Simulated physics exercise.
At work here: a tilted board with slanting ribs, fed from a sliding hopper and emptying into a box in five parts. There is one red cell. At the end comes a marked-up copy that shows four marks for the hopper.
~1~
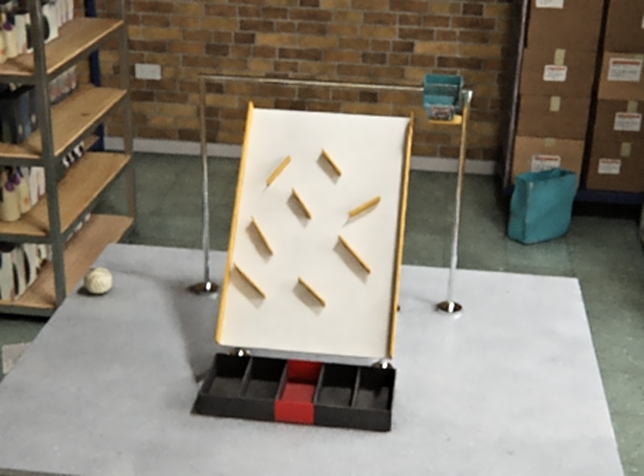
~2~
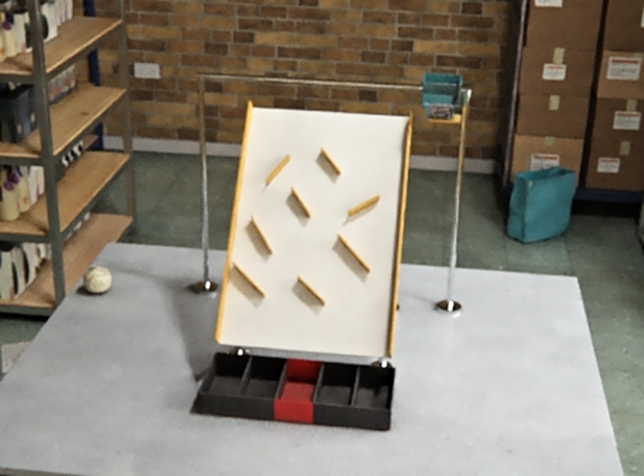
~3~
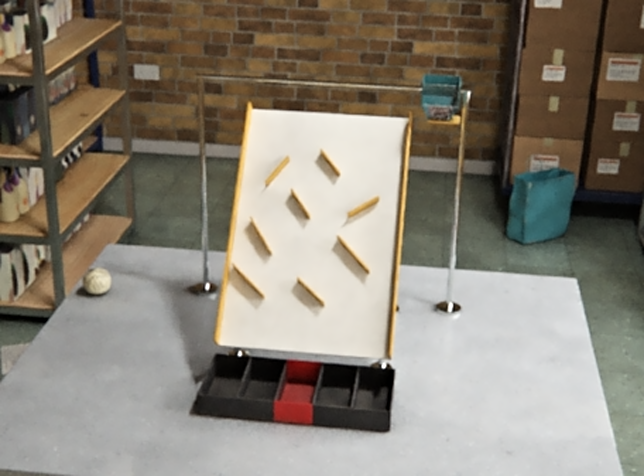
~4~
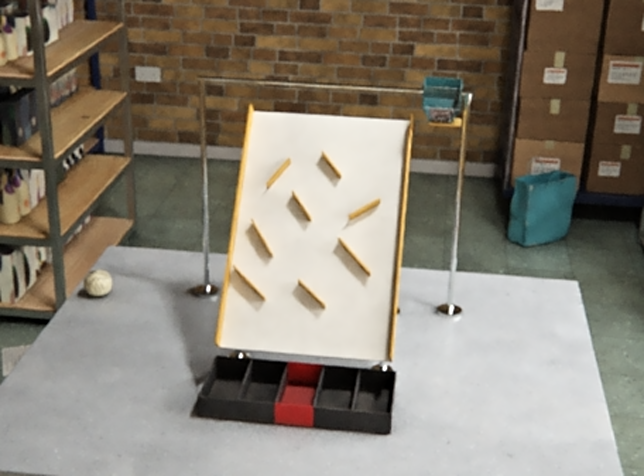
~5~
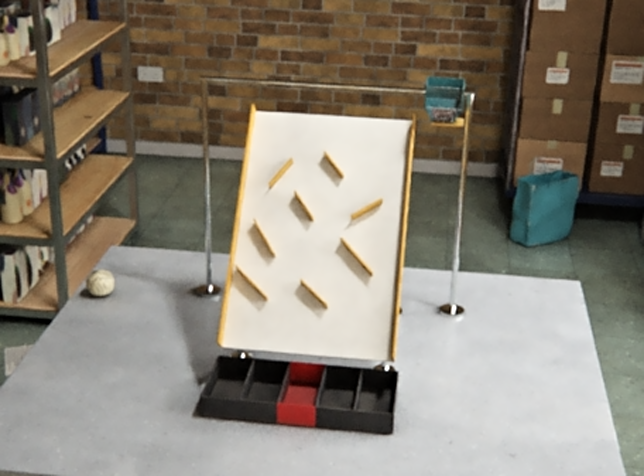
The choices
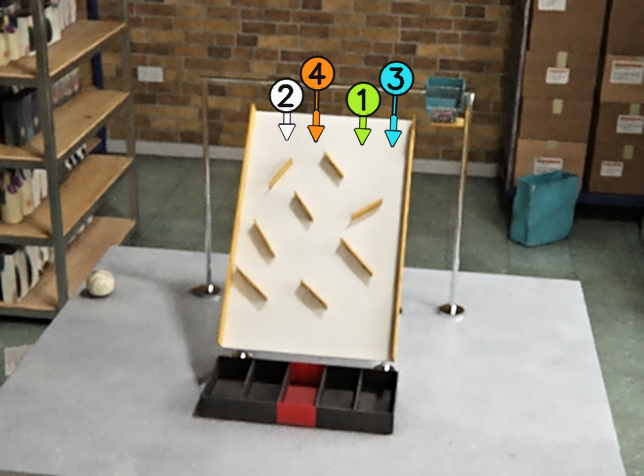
The clip opens on a tilted white board with slanting wooden ribs, standing above a black box of five compartments, the middle one red. A teal hopper sits at the right end of the rail above. Nothing in the setup moves; only the view shifts very slightly.
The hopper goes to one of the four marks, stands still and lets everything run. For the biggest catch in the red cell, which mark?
Choose 2.
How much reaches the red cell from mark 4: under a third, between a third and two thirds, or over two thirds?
It is under a third.
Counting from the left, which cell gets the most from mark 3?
The fifth from the left.
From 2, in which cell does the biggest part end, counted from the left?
It is the third one.
On the marked copy, mark 1 meets the board at (362, 138); mark 2 meets the board at (286, 134); mark 3 meets the board at (392, 140); mark 4 meets the board at (315, 135).
Choosing 1, only a few in the red cell, all but a few in other cells, only a few outside the box.
Choosing 2, close to two thirds in the red cell, close to a quarter in other cells, a small share held on the board.
Choosing 3, only a few in the red cell, the bulk in other cells, a small share outside the box.
Choosing 4, a small share in the red cell, the bulk in other cells, a small share outside the box.
